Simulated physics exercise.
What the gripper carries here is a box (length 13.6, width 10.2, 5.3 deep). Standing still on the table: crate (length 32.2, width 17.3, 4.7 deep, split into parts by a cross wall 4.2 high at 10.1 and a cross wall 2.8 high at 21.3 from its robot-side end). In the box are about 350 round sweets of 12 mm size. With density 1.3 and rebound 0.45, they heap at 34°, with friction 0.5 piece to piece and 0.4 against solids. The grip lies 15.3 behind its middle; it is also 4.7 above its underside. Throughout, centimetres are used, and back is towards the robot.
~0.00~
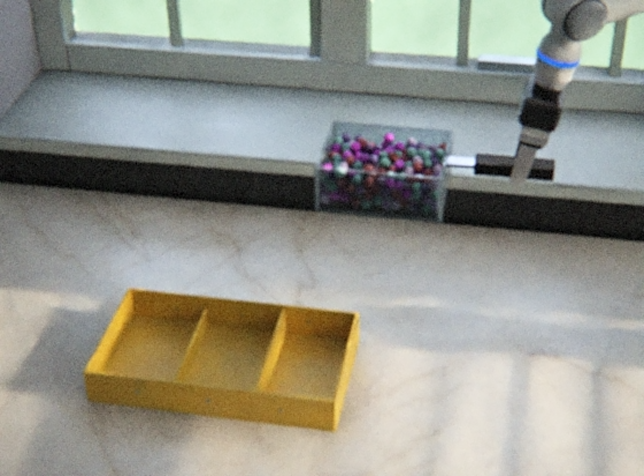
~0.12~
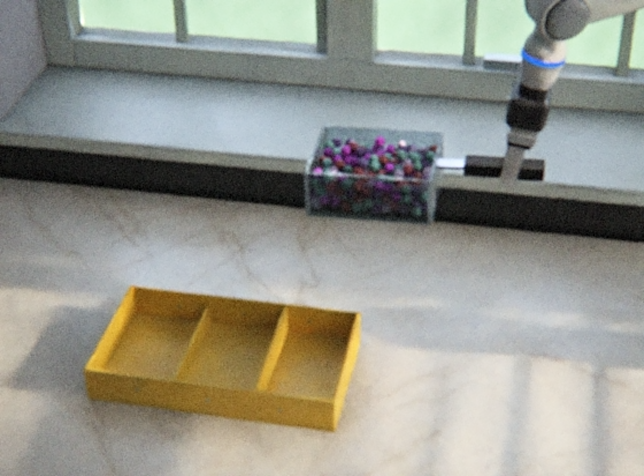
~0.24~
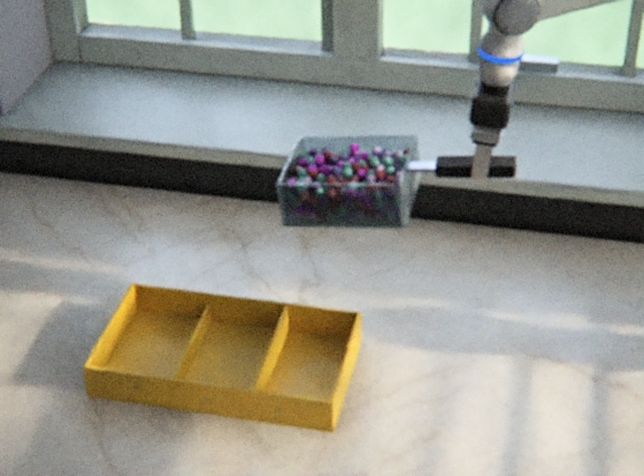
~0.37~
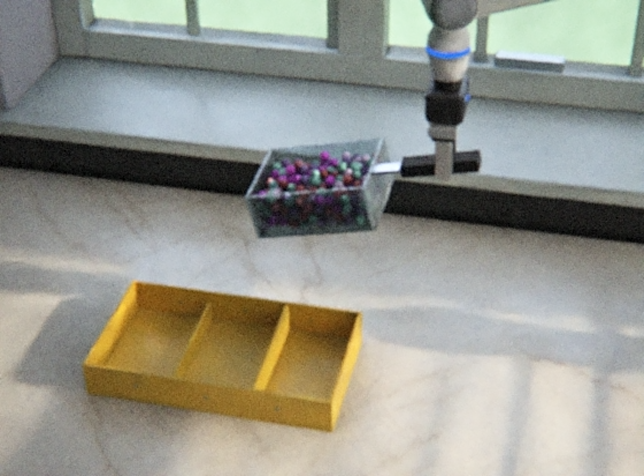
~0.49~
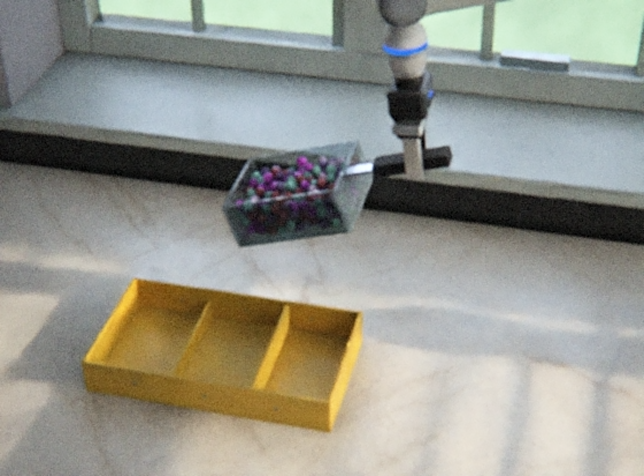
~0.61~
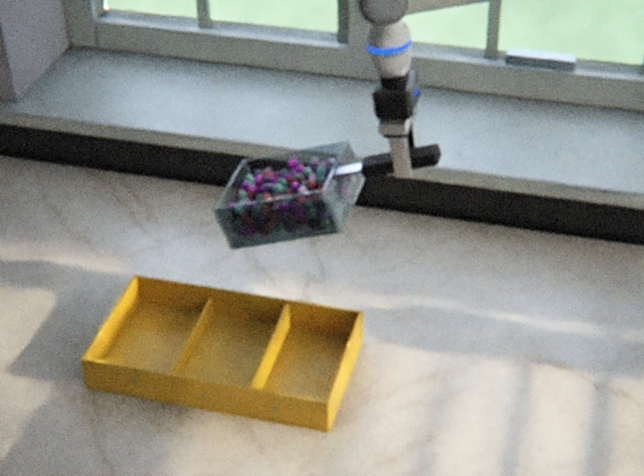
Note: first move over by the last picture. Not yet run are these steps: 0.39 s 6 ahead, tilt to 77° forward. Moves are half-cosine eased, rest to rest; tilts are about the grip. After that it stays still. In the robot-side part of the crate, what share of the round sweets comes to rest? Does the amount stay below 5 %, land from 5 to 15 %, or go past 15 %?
It goes past 15 %.
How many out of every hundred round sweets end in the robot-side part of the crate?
Estimate: About 30 %.
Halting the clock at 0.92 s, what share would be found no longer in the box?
Close to 0 per cent of the load is out at that point.
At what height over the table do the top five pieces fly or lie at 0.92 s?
About 26 cm.
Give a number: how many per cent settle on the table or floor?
0 per cent, give or take.
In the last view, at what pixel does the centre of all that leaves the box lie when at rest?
(285, 371).
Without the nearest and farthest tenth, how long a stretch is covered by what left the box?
Roughly 16 centimetres.
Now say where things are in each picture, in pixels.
In the first picture, box floor at (385, 188), level; upper third of the load around (385, 161), from x 325 to 445, top at y 140; 352 in the box.
In the second picture, box floor at (376, 191), tilted 2° forward; upper third of the load around (381, 164), from x 315 to 435, top at y 140.
In the third picture, box floor at (353, 198), tilted 7° forward; upper third of the load around (367, 173), from x 290 to 410, top at y 150.
In the fourth picture, box floor at (326, 205), tilted 13° forward; upper third of the load around (344, 180), from x 265 to 380, top at y 155.
In the fifth picture, box floor at (305, 211), tilted 18° forward; upper third of the load around (323, 185), from x 240 to 360, top at y 160.
In the sixth picture, box floor at (297, 212), tilted 20° forward; upper third of the load around (314, 185), from x 230 to 350, top at y 160; 352 in the box.
After 0.77 s, tilted 40° forward, highest piece 30 above the table; 352 in the box.
After 0.92 s, tilted 72° forward, highest piece 26 above the table; 351 in the box, 1 in flight or on a rim.
After 1.20 s, tilted 77° forward, highest piece 26 above the table; 285 in the box, 34 in the robot-side part, 14 in the middle part, 19 in flight or on a rim.
After 2.25 s, tilted 77° forward, highest piece 26 above the table; 215 in the box, 98 in the robot-side part, 38 in the middle part, 1 on the table or floor.
At rest, 215 in the box, 98 in the robot-side part, 38 in the middle part, 1 on the table or floor. That is 28 % in the robot-side part of the crate.
